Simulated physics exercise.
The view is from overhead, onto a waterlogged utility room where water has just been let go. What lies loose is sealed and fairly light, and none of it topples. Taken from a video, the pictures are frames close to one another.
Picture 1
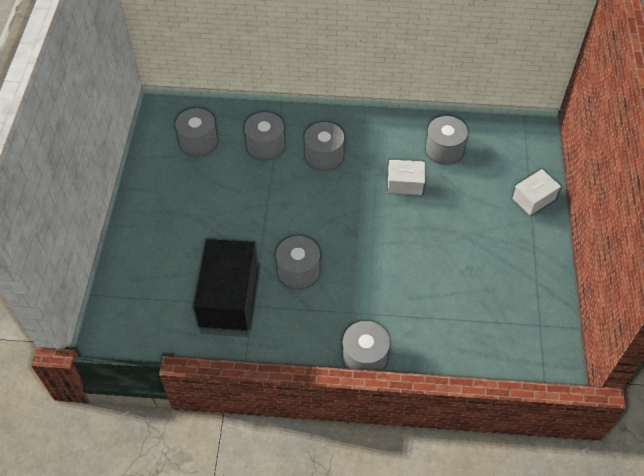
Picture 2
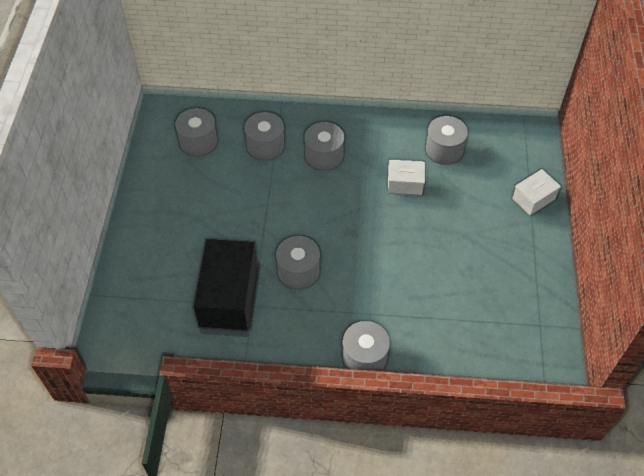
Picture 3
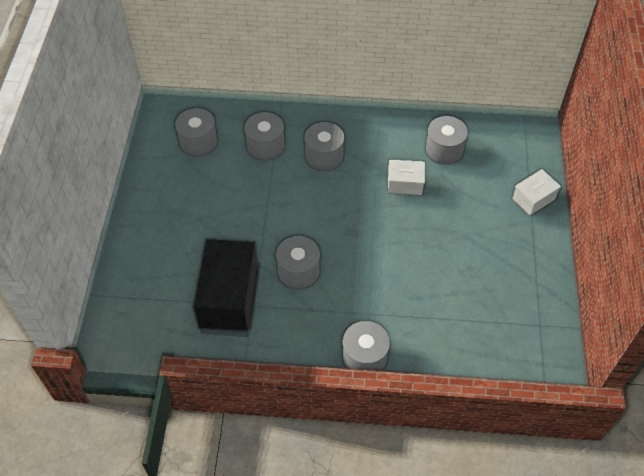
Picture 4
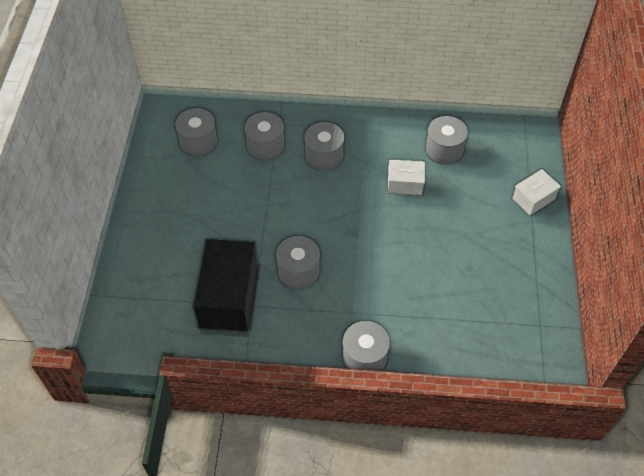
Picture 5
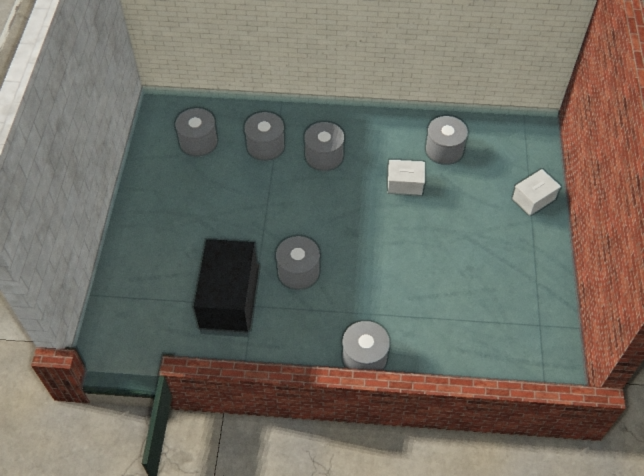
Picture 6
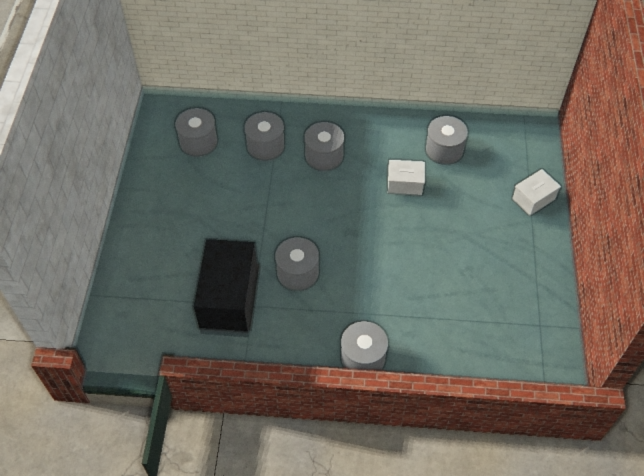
The video shows an overhead view of a flooded, walled room holding grey tubs, white blocks and a black box; a dark green gate at the lower left swings outward, while the objects in the water stay almost still.
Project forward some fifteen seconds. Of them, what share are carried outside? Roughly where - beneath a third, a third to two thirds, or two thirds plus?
Smaller than a third.
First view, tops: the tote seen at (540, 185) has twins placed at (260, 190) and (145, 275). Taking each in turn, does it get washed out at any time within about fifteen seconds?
Result, as listed: Ends up outside; ends up outside.
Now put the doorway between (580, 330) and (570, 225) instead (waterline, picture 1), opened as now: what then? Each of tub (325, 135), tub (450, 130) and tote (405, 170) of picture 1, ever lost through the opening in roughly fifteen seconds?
Item one doesn't escape, item two gets away, item three gets away.
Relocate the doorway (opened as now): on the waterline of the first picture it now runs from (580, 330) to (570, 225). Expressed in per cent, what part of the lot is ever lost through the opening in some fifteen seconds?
Estimated share: Around 50 %.
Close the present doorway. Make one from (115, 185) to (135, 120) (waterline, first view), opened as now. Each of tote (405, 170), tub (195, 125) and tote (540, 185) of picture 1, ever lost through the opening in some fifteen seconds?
In order: Remains, escapes, remains.
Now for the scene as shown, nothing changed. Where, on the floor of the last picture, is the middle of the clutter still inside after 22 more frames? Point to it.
Around pixel (311, 219).
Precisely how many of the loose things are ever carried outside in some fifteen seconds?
Counting them up gives 1.
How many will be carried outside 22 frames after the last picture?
Count: 0.
A moment on, 0 of 8 are out; 8 afloat.
Next, 0 of 8 are out; 8 afloat.
Later, 0 of 8 are out; 8 afloat.
In the end, 1 of 8 are out; 7 afloat.
